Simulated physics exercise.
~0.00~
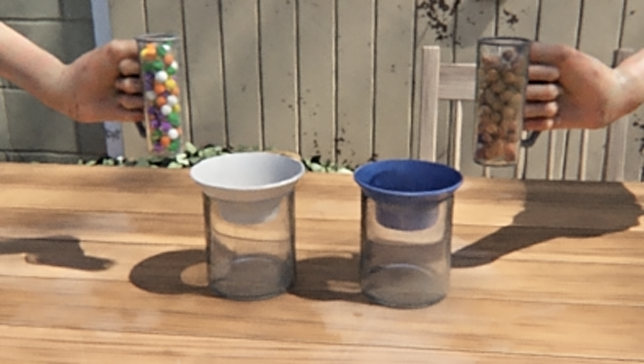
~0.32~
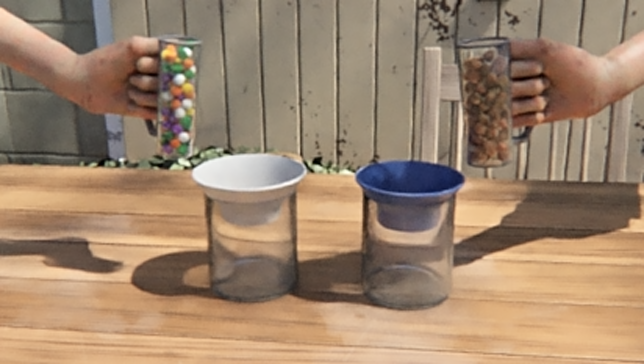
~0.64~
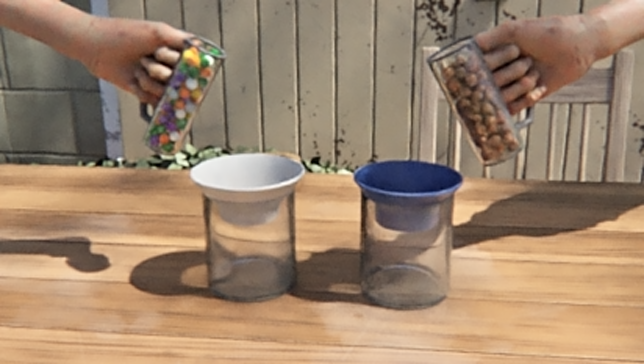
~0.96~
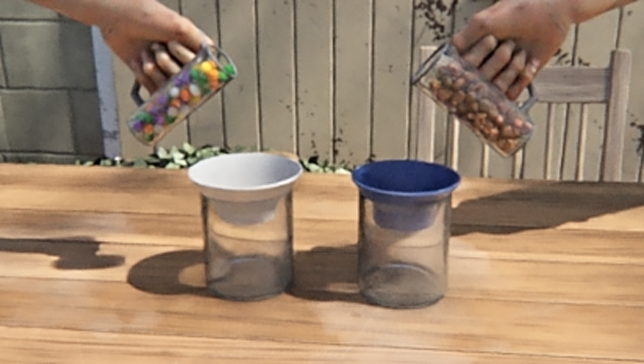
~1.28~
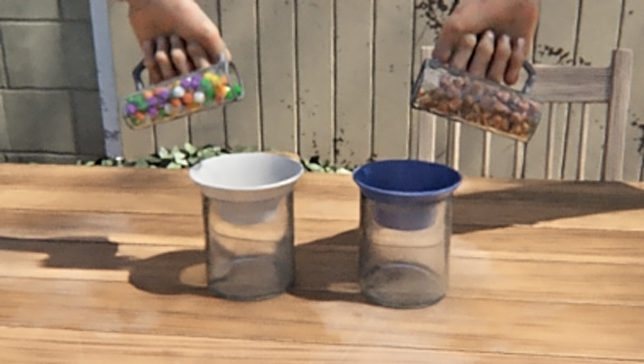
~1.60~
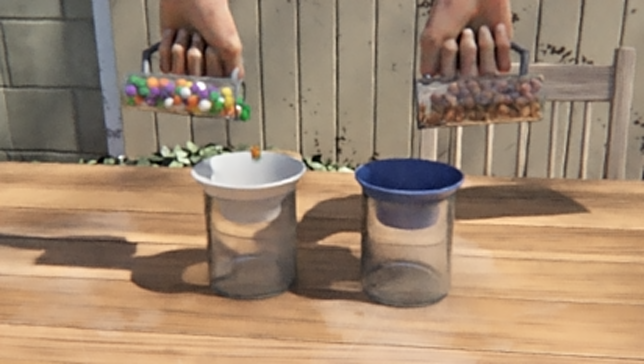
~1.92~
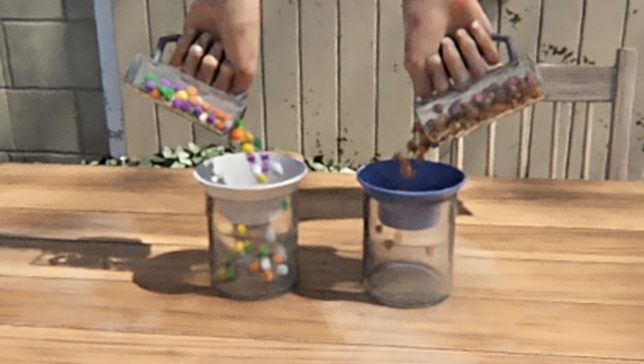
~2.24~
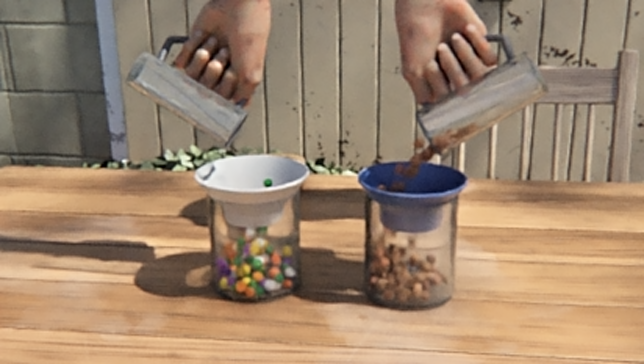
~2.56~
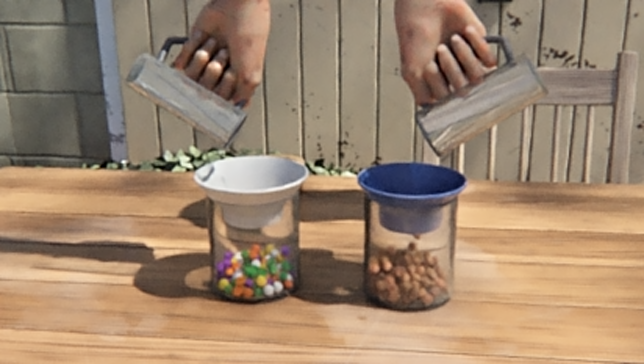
On a wooden table, two hands tip cups of colourful balls and brown pieces through funnels into jars.
